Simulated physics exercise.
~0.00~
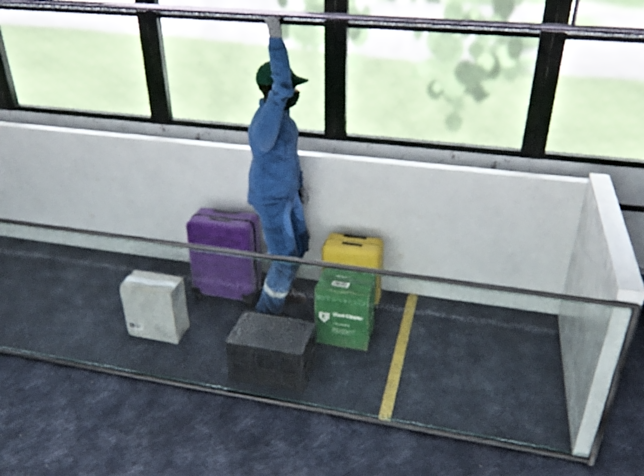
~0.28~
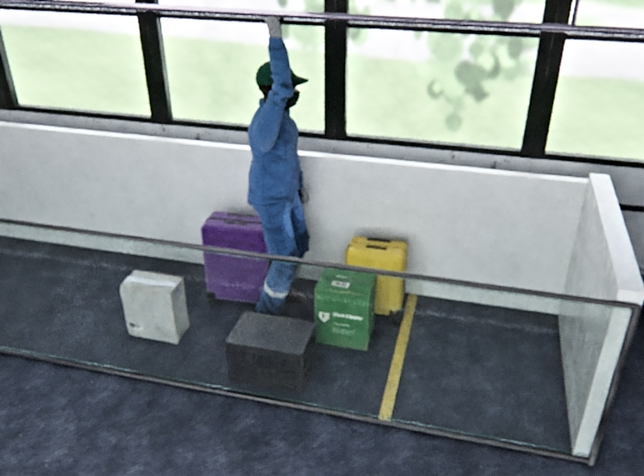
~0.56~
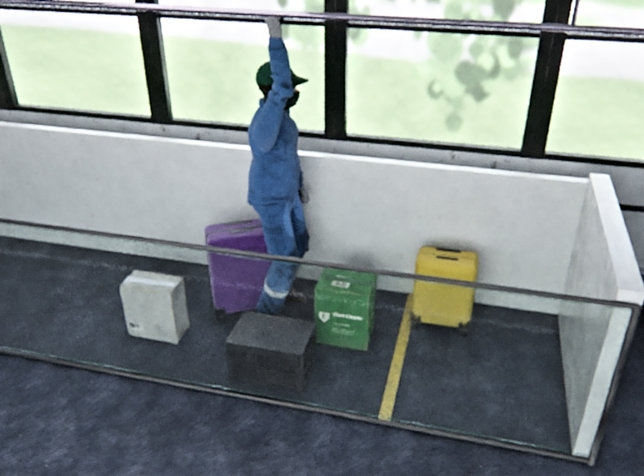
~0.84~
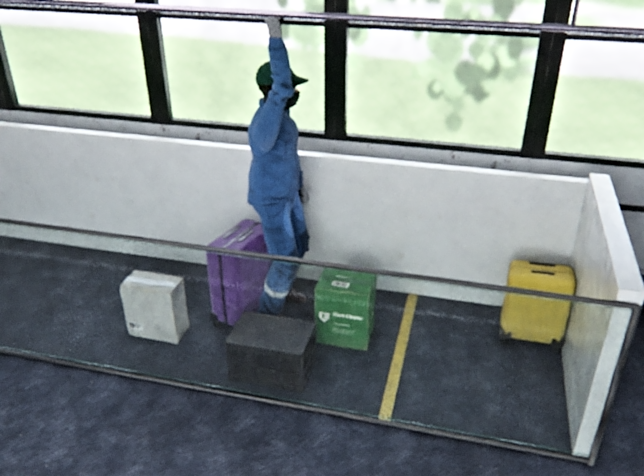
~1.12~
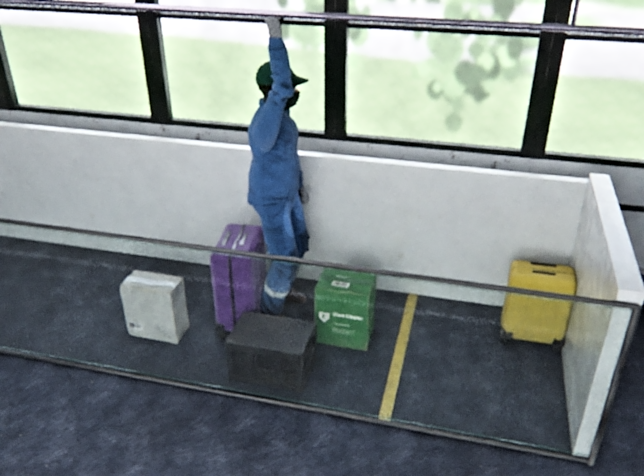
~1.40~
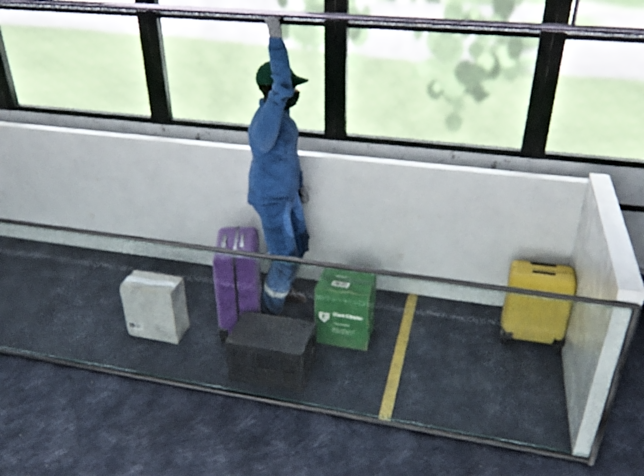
A yellow suitcase rolls right across the yellow line and stops by the end wall, upright.
